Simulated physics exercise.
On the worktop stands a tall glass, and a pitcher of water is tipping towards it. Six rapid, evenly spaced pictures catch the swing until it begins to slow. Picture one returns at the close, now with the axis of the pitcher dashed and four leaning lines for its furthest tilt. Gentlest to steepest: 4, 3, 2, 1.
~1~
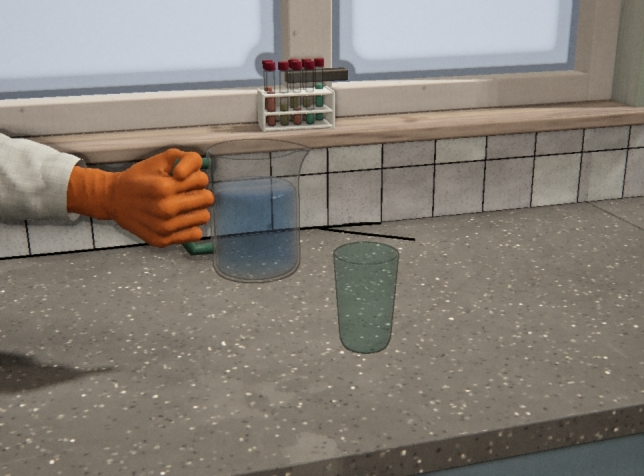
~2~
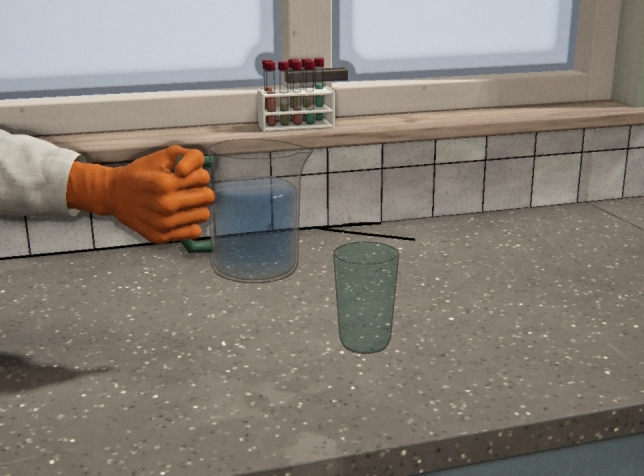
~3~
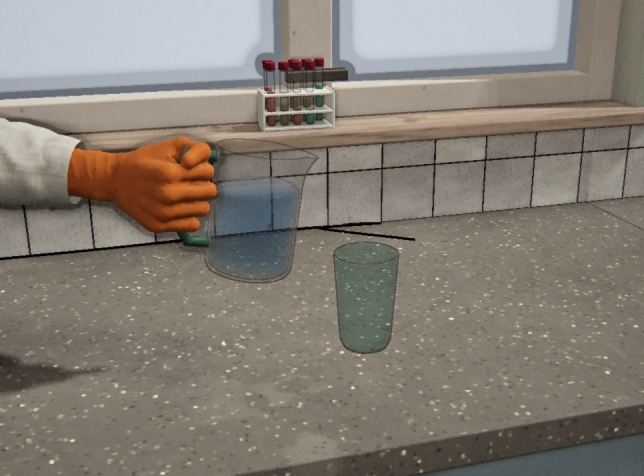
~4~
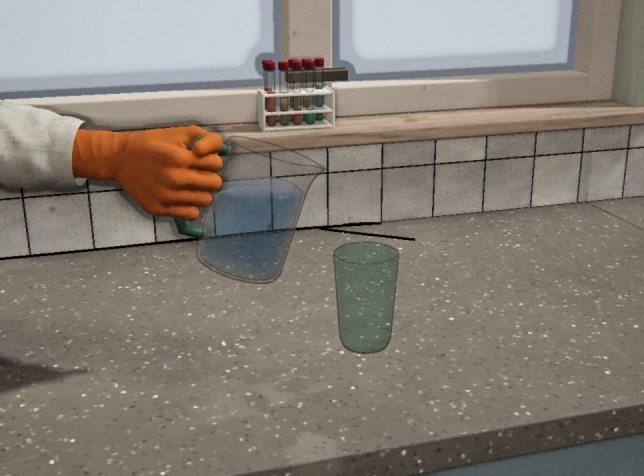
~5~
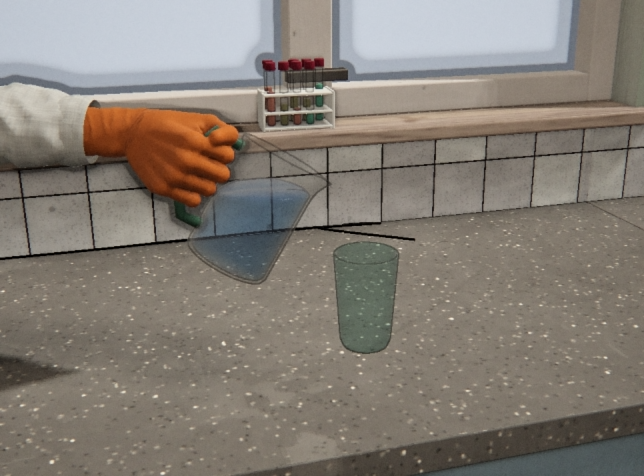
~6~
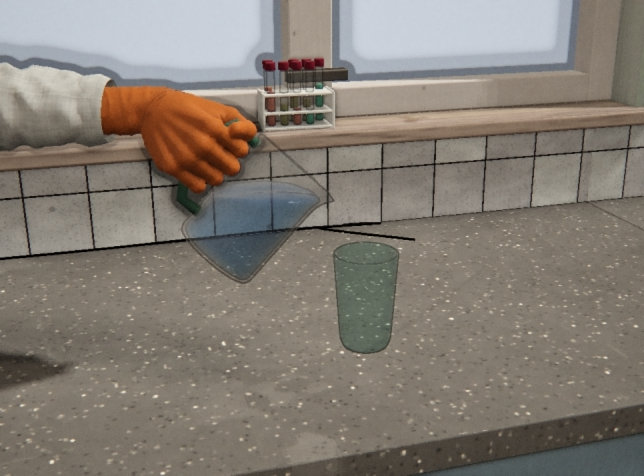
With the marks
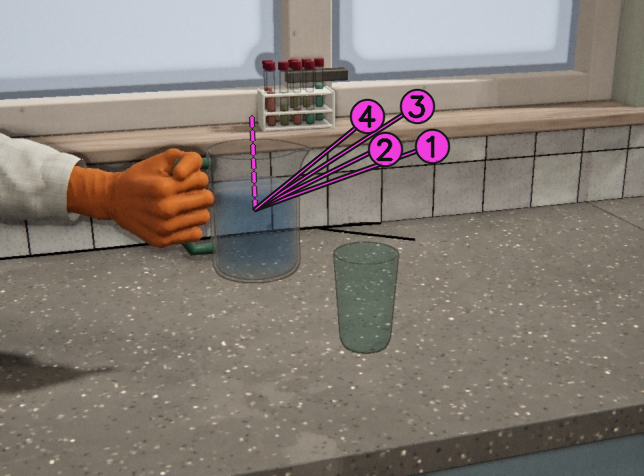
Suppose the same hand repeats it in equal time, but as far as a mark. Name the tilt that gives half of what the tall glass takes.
2 beats the others.
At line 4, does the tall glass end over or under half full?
Under.
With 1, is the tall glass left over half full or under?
Over half.
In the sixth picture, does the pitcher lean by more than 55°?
No, it does not.
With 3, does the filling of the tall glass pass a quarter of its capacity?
Yes, clearly.
In magenta, 1 at (416, 151); 2 at (368, 153); 3 at (402, 114); 4 at (355, 128).
For line 1, the tall glass ends with about 69 % of what it can hold.
For line 2, the tall glass ends with about 49 % of what it can hold.
For line 3, the tall glass ends with about 32 % of what it can hold.
For line 4, the tall glass ends with about 19 % of what it can hold.
